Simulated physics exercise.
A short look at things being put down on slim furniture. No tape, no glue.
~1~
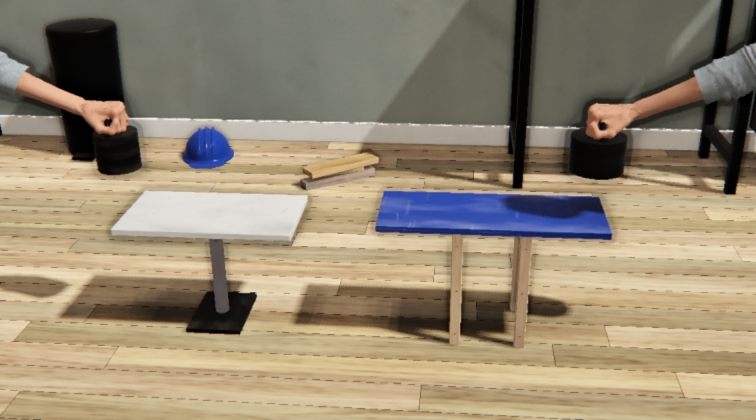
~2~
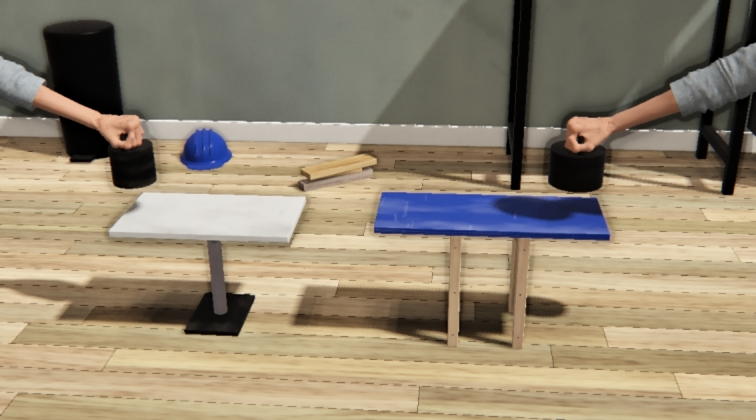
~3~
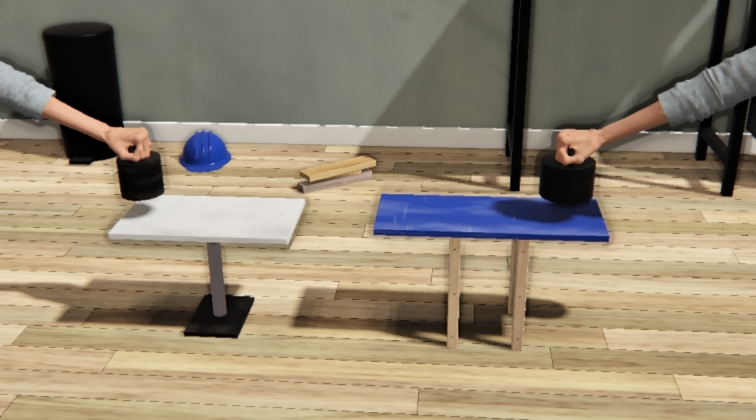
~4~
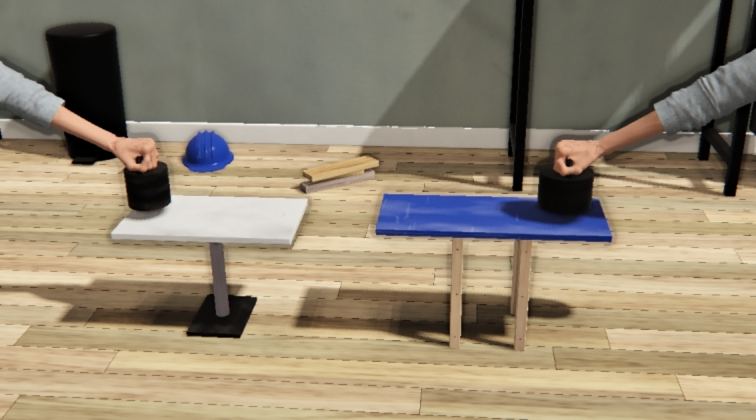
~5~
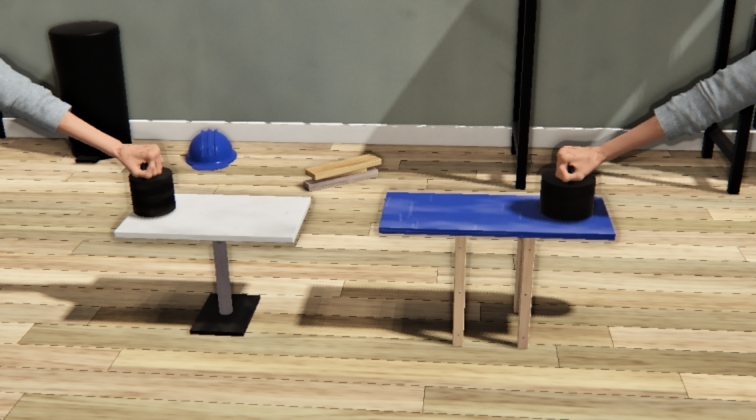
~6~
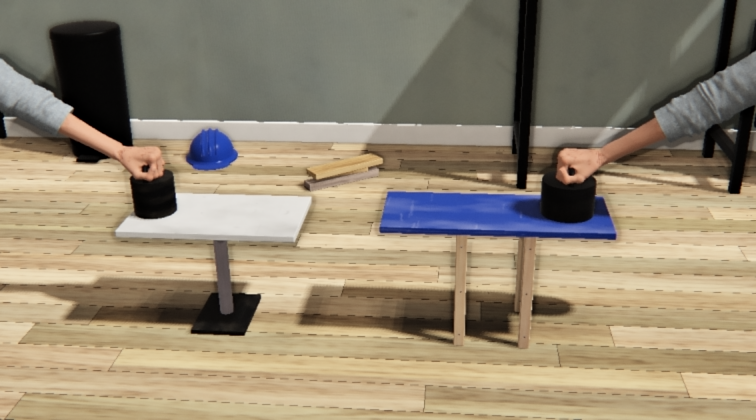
Two black cylinders, each gripped by a hand, moved inward and were lowered onto a white stand on the left and a blue trestle on the right, with both hands still holding them.
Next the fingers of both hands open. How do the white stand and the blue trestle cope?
As it turns out, the white stand goes over; the blue trestle goes over.
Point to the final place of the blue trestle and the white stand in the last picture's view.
The blue trestle around (631, 247); the white stand around (105, 246).
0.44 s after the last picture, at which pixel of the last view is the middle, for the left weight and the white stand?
About (108, 216), and the other about (172, 213).
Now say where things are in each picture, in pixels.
In the first frame, still on the way; white stand (214, 215); blue trestle (491, 214); right weight (597, 153).
In the second frame, still on the way; blue trestle (489, 215); left weight (133, 163).
In the third frame, still on the way; white stand (211, 218); right weight (567, 177).
In the fourth frame, still on the way; blue trestle (491, 217); left weight (148, 185).
In the fifth frame, still on the way; white stand (217, 217); right weight (567, 194).
In the sixth frame, in place, still held; white stand (218, 216); blue trestle (495, 214); left weight (154, 194).
Then, 0.44 s on from there, white stand turned 23° from its first pose near (172, 213); blue trestle turned 21° from its first pose near (545, 211).
Then, 0.64 s on from there, white stand turned 63° from its first pose near (112, 244); blue trestle turned 61° from its first pose near (615, 245).
In the end, the white stand overbalances, near (105, 246); the blue trestle overbalances, near (631, 247).
